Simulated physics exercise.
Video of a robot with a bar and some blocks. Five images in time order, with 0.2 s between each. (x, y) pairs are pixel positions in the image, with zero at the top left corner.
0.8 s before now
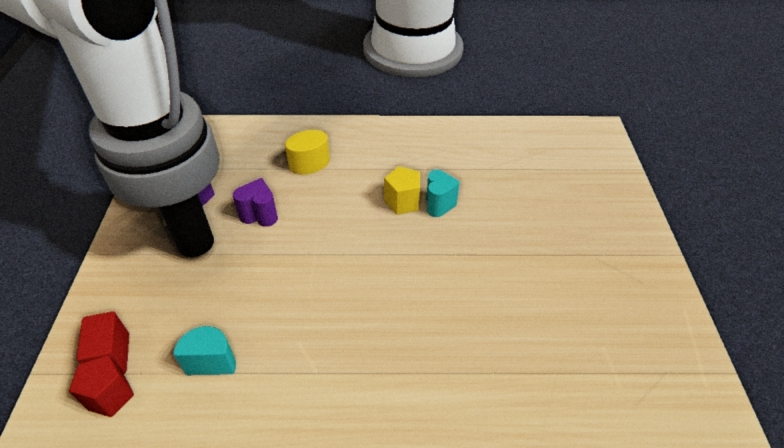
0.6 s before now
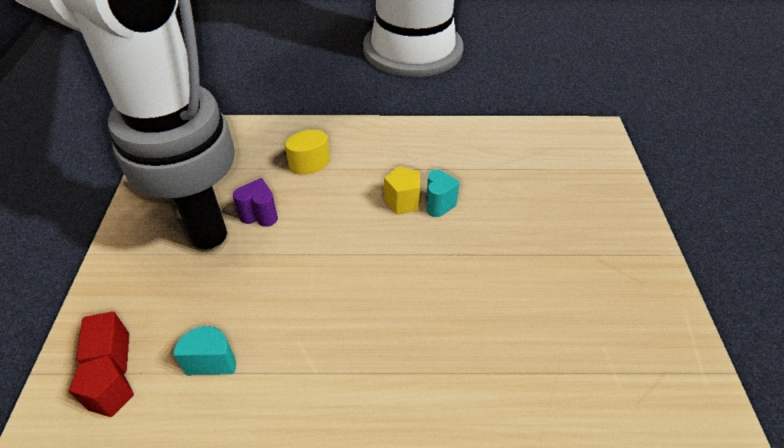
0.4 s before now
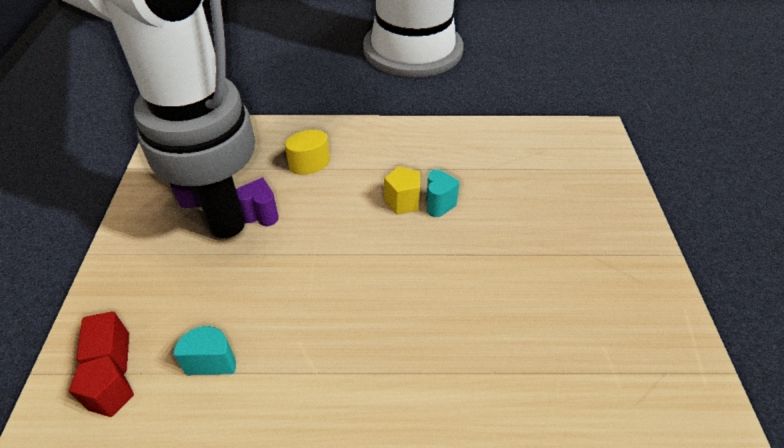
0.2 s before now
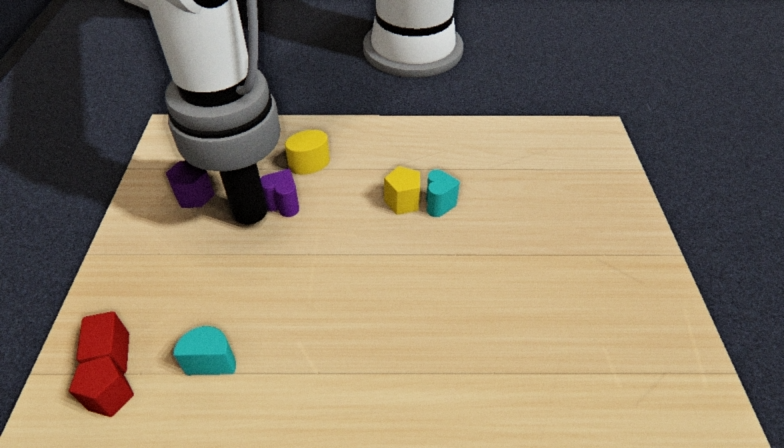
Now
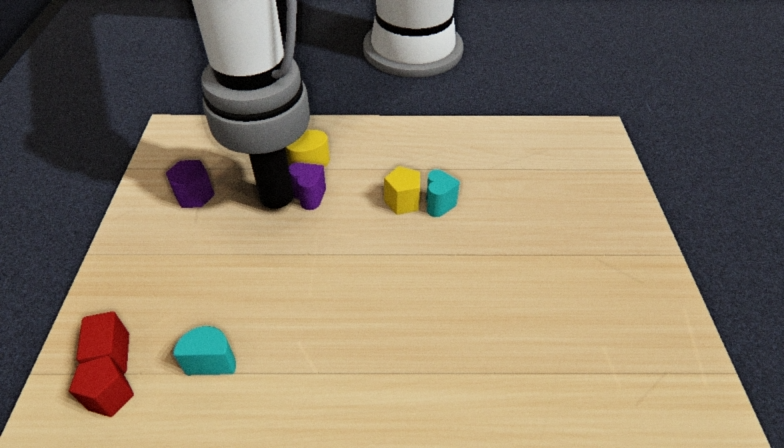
Robot arm with a black bar sliding right across a wooden table, then pushing a purple heart block toward a yellow one.
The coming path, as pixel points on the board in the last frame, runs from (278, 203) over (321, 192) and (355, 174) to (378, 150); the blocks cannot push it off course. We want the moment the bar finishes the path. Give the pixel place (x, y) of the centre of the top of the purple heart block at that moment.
It should be at about (397, 142).
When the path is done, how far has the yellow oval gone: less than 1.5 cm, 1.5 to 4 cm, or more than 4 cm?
The answer here is less than 1.5 cm.
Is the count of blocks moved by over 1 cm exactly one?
The answer is yes.
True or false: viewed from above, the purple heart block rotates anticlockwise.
The statement is incorrect.
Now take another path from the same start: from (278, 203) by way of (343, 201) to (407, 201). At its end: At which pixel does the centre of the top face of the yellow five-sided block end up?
The middle of its top is at (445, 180).
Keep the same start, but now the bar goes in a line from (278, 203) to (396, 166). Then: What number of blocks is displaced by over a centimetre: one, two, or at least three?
One block moves more than 1 cm.
The first path, step by step. One third of the way, bar at (320, 186); purple heart block at (346, 162), turned 15° clockwise.
Two thirds of the way, bar at (355, 167); purple heart block at (382, 147), turned 30° clockwise.
At the end, bar at (378, 144); purple heart block at (397, 142), turned 70° clockwise; yellow oval still.
